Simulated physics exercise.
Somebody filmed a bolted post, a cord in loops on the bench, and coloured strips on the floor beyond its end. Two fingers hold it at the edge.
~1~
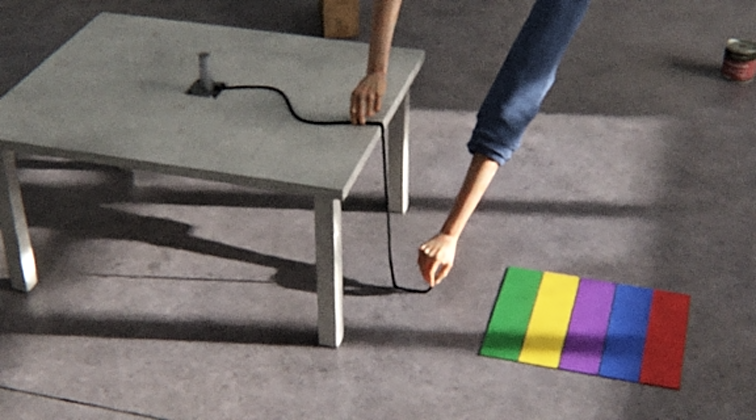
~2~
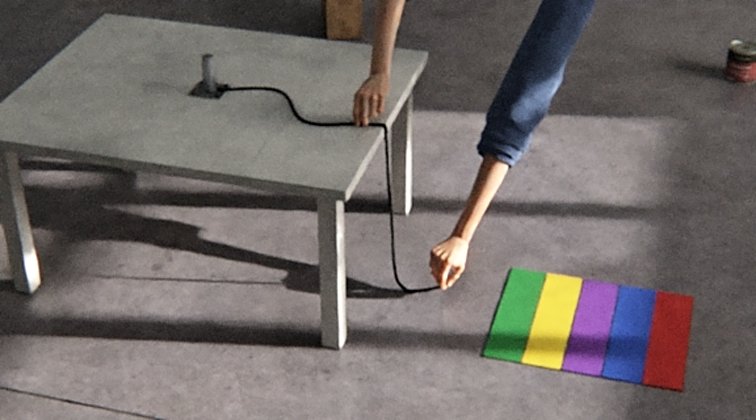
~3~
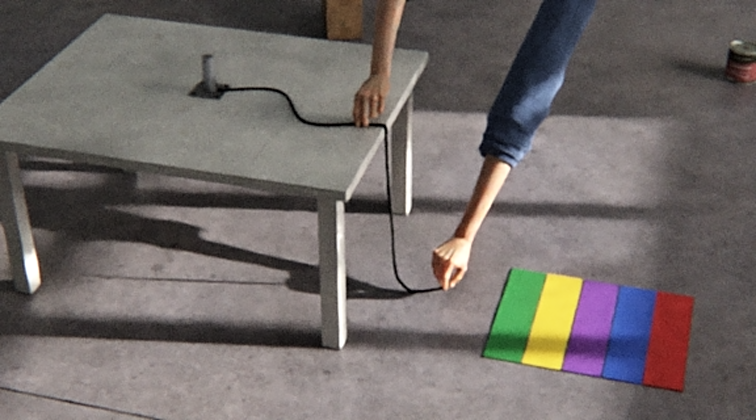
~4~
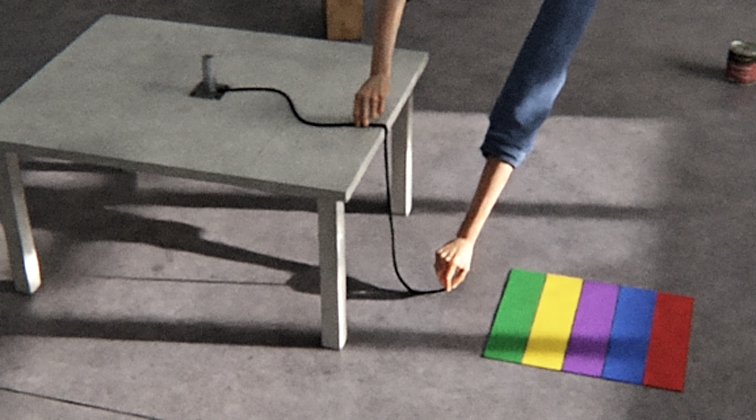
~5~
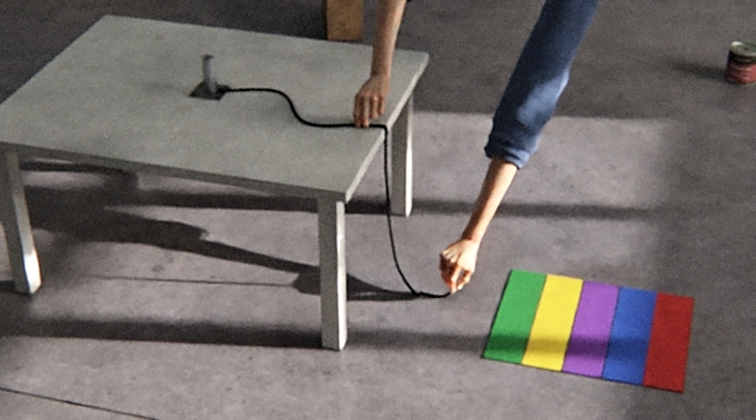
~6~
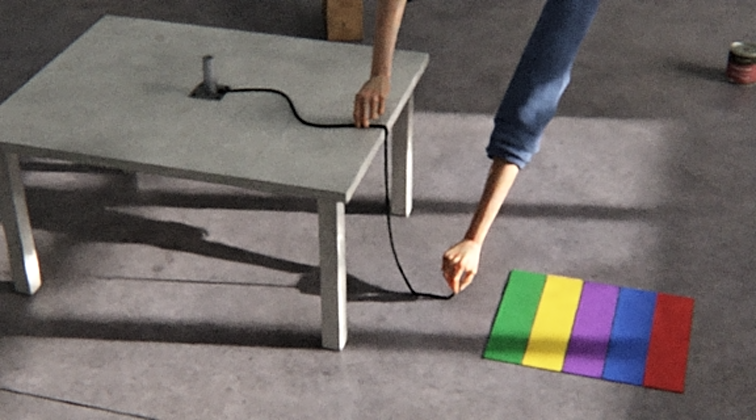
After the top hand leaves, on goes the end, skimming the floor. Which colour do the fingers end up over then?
They end up over the purple strip.
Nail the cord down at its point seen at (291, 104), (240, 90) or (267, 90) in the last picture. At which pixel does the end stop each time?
Try 1: (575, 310); try 2: (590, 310); try 3: (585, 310).
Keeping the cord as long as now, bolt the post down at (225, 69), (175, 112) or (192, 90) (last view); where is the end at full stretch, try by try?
Try by try, around (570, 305), (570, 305) and (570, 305).
Soon after, end near (524, 299); over green.
Then, end near (569, 307); over yellow.
At full stretch, end near (594, 311); over purple. It gets as far as the purple strip.
